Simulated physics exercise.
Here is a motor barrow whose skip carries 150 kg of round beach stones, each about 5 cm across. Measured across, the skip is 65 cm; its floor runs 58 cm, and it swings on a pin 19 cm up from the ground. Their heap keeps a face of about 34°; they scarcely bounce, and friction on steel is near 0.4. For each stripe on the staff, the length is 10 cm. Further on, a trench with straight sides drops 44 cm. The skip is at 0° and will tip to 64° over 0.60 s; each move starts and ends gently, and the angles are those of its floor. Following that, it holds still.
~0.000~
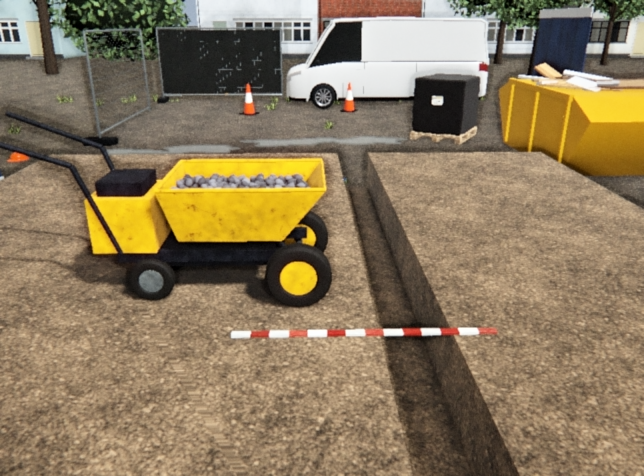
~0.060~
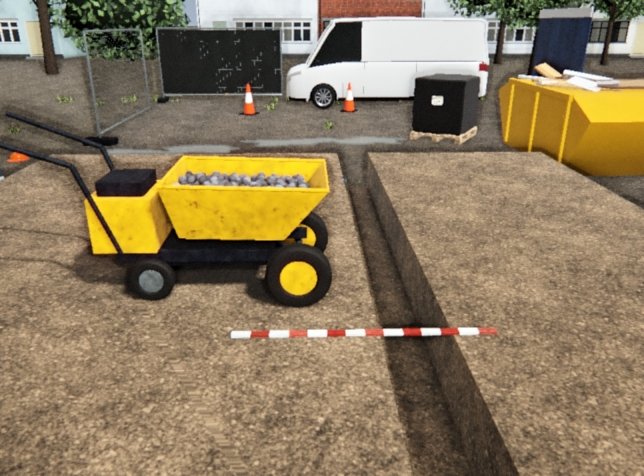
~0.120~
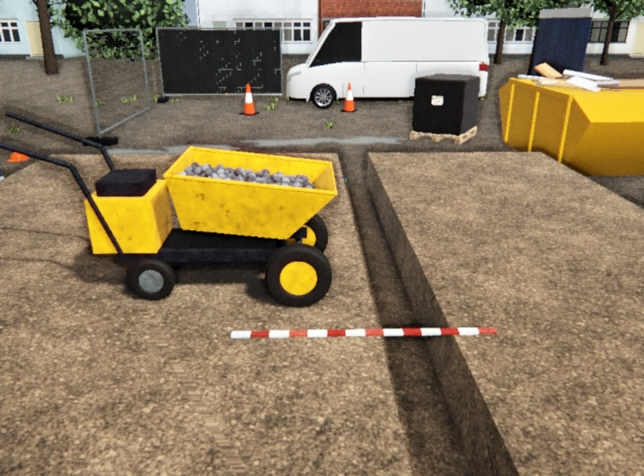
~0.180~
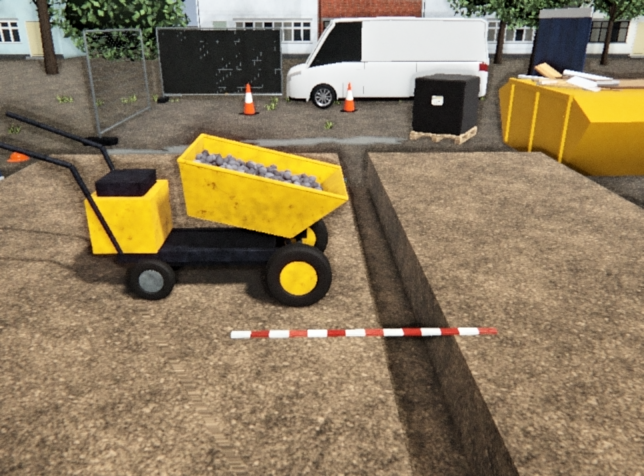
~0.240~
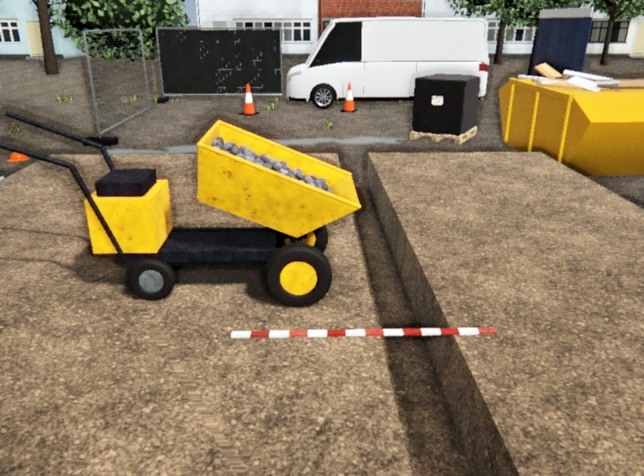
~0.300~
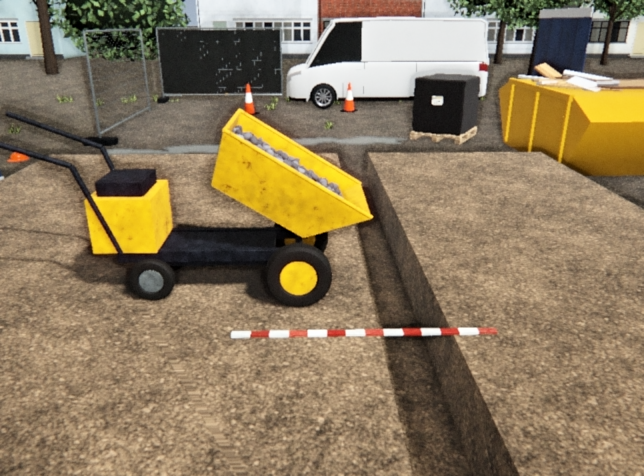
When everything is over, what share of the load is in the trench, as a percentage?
Close to 51 in a hundred.
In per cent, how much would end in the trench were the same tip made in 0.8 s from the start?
My guess is near 60 percent.
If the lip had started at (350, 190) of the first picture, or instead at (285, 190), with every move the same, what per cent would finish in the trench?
It'd be around 35 per cent and after that around 90 per cent.
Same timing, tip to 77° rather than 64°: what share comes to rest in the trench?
Roughly 50% would end there.
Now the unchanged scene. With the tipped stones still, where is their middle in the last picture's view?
I'd put it close to (422, 316).
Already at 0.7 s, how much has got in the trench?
Around 15 per cent of it.
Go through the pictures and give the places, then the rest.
Lip at (325, 190), floor tilted 0°, highest stones at (220, 181), in the first picture.
The skip is at 2°, its lip at (328, 191); the top of the load is at (221, 178); the stones move at 0.5 m/s on average, in the second picture.
The skip is at 7°, its lip at (336, 194); the top of the load is at (201, 170); the stones move at 0.9 m/s on average, in the third picture.
Lip at (347, 199), floor tilted 14°, highest stones at (206, 157); the stones move at 1.2 m/s on average, in the fourth picture.
Lip at (360, 207), floor tilted 23°, highest stones at (221, 144); the stones move at 1.4 m/s on average, in the fifth picture.
Lip at (371, 218), floor tilted 32°, highest stones at (239, 133); the stones move at 1.5 m/s on average, in the sixth picture.
After 0.4 s the floor is at 54°; 100 % in the skip; the foremost stones are at (373, 228).
After 0.7 s the floor is at 64°; 83 % in the skip, 17 % in the trench; the foremost stones are at (434, 257).
After 1.0 s the floor is at 64°; 26 % in the skip, 26 % in the trench, 47 % past the trench; the foremost stones are at (569, 283).
After 3.0 s the floor is at 64°; 0 % in the skip, 51 % in the trench, 49 % past the trench; the foremost stones are past the picture's edge.
